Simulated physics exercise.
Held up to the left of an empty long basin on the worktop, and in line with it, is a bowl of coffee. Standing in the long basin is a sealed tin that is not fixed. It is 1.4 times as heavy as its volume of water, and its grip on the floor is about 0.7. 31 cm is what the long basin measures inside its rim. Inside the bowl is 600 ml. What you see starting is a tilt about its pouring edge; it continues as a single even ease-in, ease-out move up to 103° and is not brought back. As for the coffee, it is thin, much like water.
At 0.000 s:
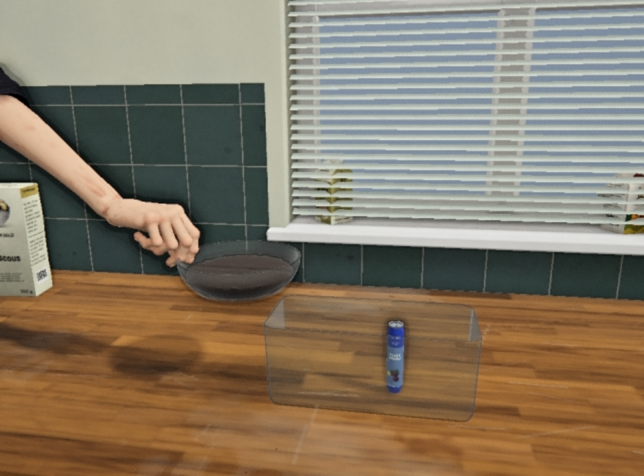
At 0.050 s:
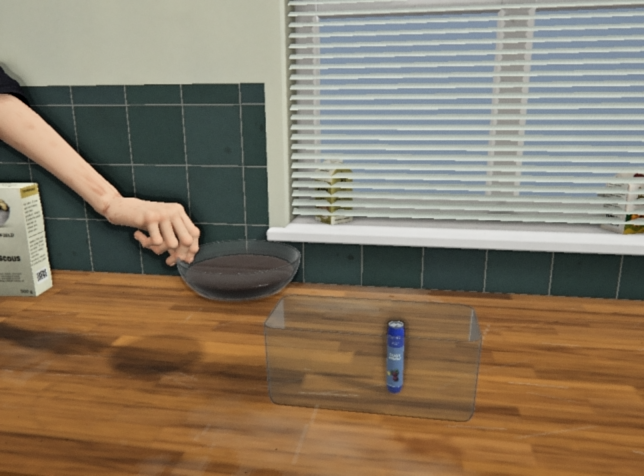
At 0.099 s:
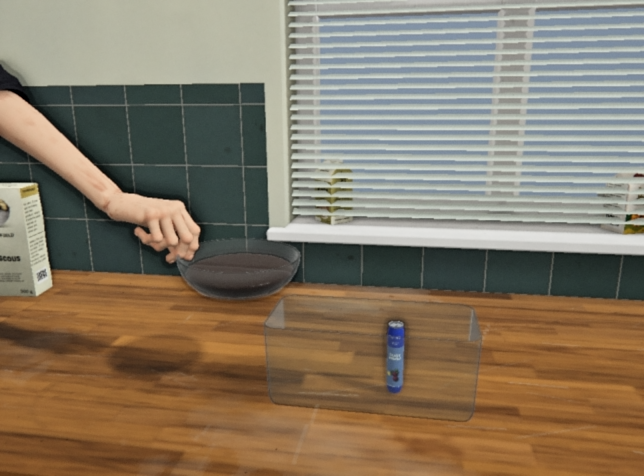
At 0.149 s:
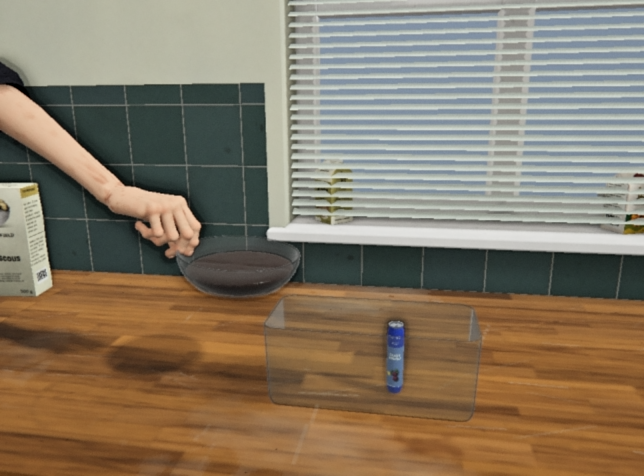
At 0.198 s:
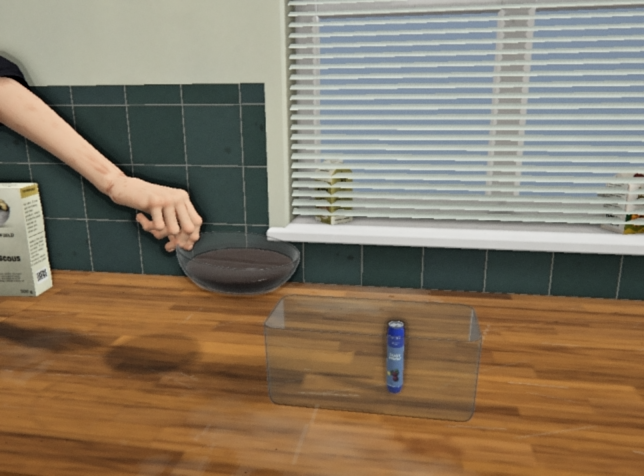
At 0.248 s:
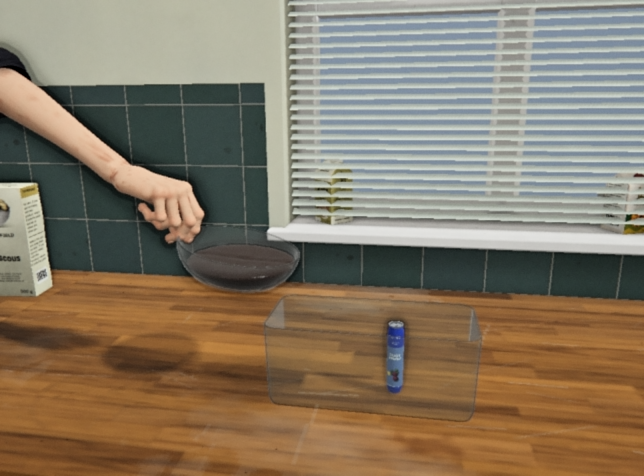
The clip opens on a hand holding a clear bowl of dark coffee above a wooden worktop, left of a clear long basin, with a blue tin visible near it. The bowl stays level at first, then the hand gradually tilts it slightly, its left side rising, while everything else remains still.
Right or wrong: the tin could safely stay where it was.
Right, it remains upright.
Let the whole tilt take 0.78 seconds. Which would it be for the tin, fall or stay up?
The tin goes over.
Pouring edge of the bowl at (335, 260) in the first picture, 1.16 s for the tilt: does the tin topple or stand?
It does not tip.
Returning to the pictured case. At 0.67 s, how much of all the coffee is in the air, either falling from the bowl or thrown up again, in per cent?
44 %.
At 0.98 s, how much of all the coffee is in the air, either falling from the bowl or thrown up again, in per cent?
6 per cent, roughly.
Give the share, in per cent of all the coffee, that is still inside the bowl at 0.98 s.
Close to 0 percent of the total.
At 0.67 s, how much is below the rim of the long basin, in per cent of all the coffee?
Fraction in basin: Approx. 18%.
After 0.67 s the tilt is 64° and 39 per cent is still to pour; the tin stands where it began.
After 0.98 s the tilt is 97° and 0 per cent is still to pour; the tin stands where it began.
After 1.31 s the tilt is 103° and 0 per cent is still to pour; the tin stands where it began.
After 1.66 s the tilt is 103° and 0 per cent is still to pour; the tin stands where it began.
In the end the tin stands where it began.
